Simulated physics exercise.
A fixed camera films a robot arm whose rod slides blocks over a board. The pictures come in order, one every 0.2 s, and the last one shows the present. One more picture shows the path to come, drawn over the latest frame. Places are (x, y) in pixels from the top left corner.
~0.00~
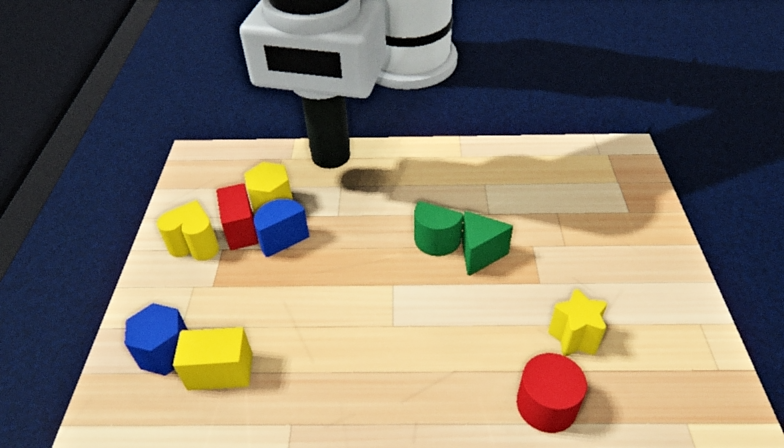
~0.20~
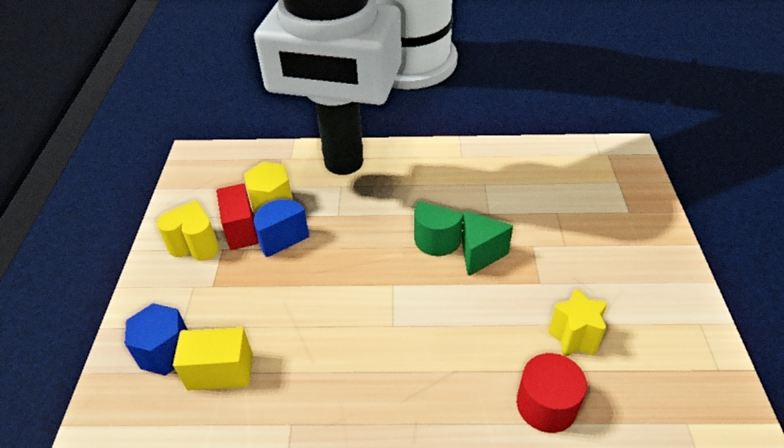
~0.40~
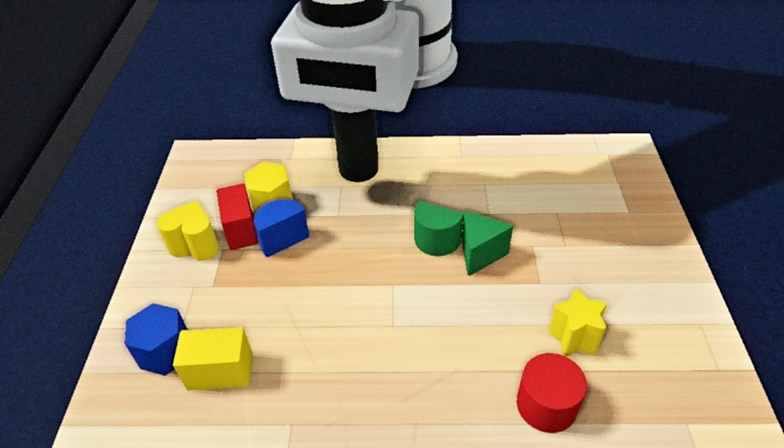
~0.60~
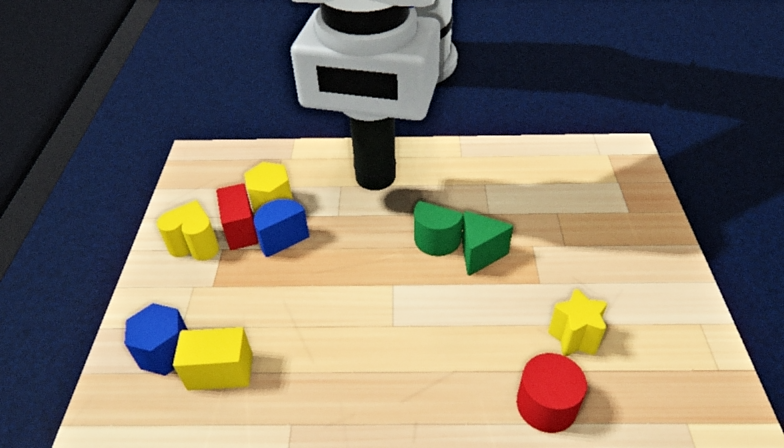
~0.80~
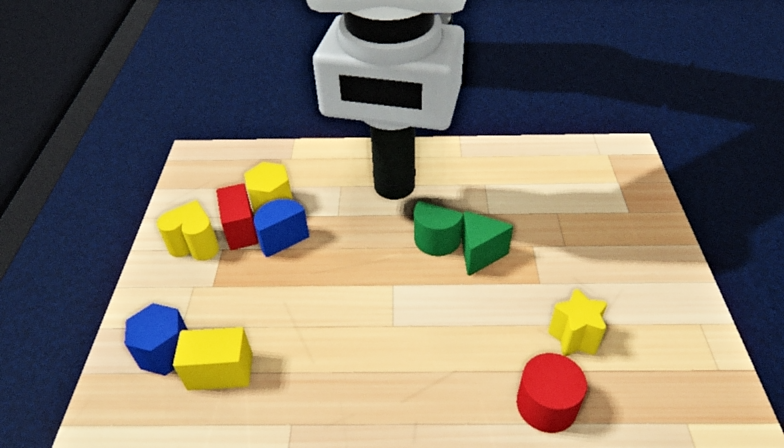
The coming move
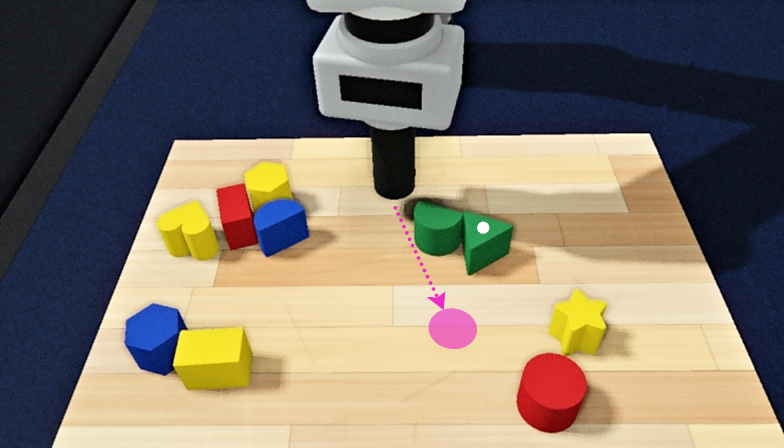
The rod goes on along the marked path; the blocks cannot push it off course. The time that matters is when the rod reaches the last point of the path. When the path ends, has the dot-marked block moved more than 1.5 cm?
Final answer: Yes.
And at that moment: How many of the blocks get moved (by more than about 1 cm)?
It shifts two blocks.
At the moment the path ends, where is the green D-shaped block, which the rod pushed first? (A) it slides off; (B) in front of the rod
I choose A.
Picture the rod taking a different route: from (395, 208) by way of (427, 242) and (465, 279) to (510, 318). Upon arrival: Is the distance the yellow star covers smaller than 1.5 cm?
Yes
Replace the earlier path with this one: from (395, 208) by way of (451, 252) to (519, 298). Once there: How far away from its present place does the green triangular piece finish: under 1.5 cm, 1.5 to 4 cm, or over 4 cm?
More than 4 cm.
The line goes from (395, 208) to (453, 328); the dot is on the green triangular piece.
The first path, step by step. One third of the way, rod (412, 223); green D-shaped block (458, 227), turned 40° anticlockwise; green triangular piece (498, 229), turned 20° clockwise.
Two thirds of the way, rod (432, 263); green D-shaped block (467, 245); green triangular piece (506, 229), turned 15° clockwise.
At the end, rod (454, 308); green D-shaped block (468, 247), turned 135° anticlockwise; green triangular piece (505, 229), turned 15° clockwise; red circular block unmoved.
